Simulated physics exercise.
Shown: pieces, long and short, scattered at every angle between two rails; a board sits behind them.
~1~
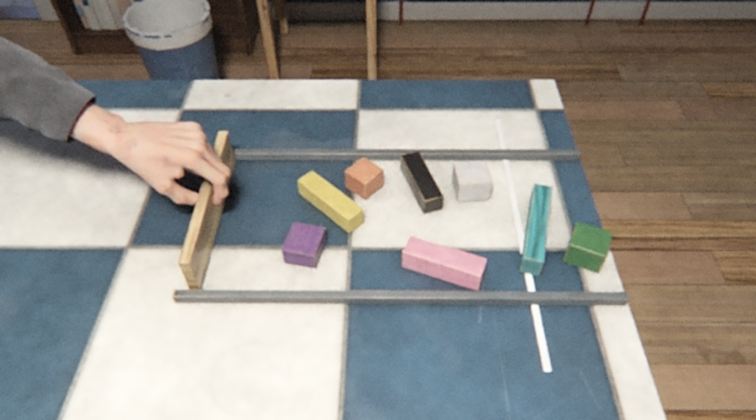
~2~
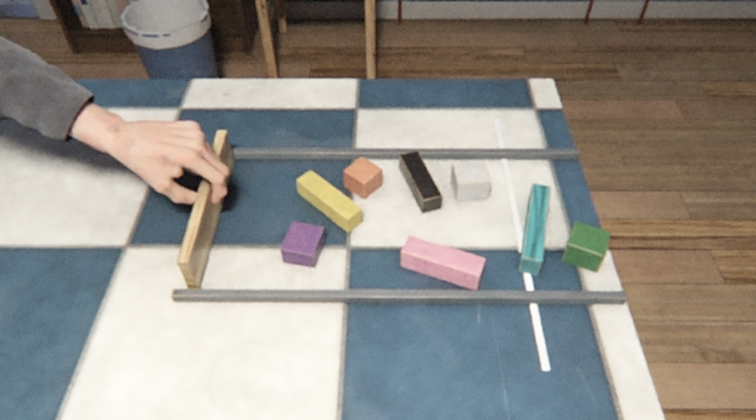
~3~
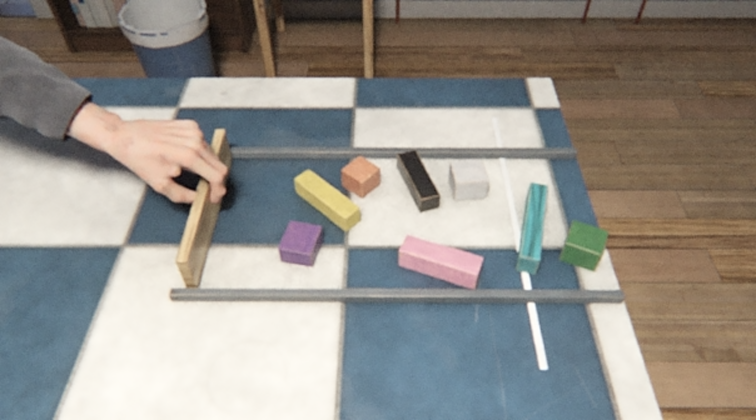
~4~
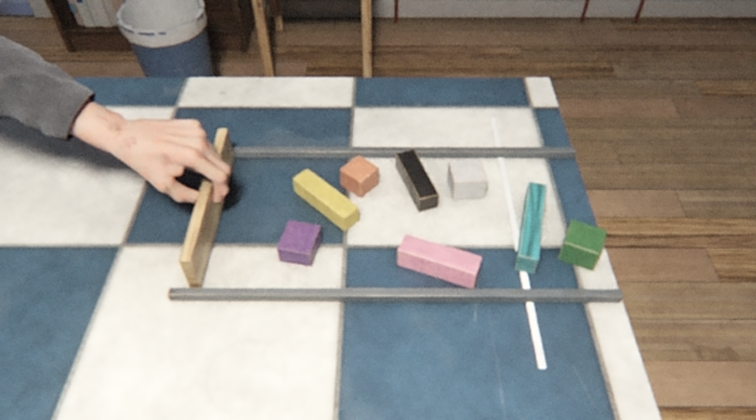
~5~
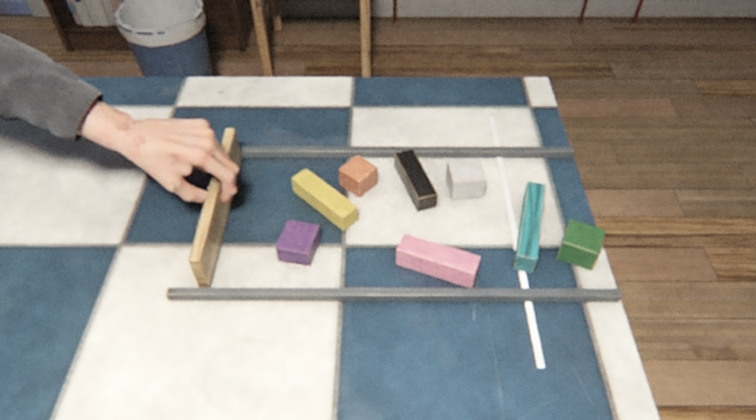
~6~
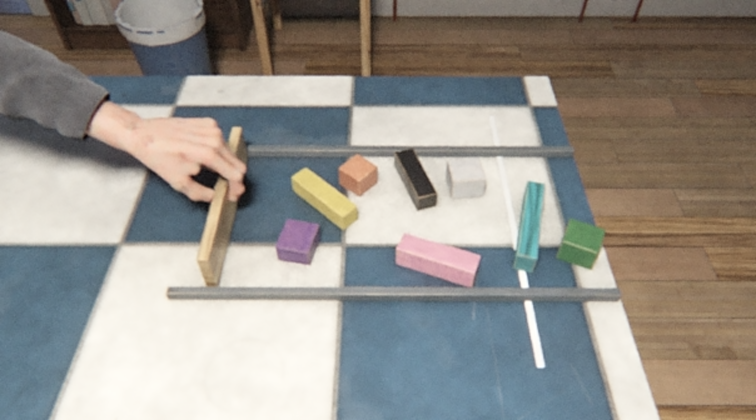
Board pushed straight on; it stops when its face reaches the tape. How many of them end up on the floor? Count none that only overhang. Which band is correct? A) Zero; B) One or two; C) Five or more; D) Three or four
Option A: Zero.
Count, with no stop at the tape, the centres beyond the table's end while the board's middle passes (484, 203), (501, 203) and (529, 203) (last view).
Respectively, 0, 0 and 3.
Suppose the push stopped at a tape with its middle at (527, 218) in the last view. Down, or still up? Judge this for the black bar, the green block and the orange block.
Lab note - black bar not toppled, green block toppled, orange block not toppled.
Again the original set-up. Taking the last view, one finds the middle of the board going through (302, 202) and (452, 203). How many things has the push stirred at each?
2 at one spot and 7 at the other.
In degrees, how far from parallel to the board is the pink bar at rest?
Somewhere near 65 degrees, I'd say.
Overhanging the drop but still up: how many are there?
Things overhanging at the end: 4.
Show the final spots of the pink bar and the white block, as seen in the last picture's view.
One ends up near (598, 270) and the other near (576, 175).
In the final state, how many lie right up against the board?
3 in contact.
Early on, none off yet; green block at rest near (581, 244); turquoise stick at rest near (530, 225); white block at rest near (465, 178).
A while later, none off yet; green block at rest near (581, 244); turquoise stick moving near (534, 222); white block travelled about its own width near (499, 179).
Finally, the number that fall off is zero.
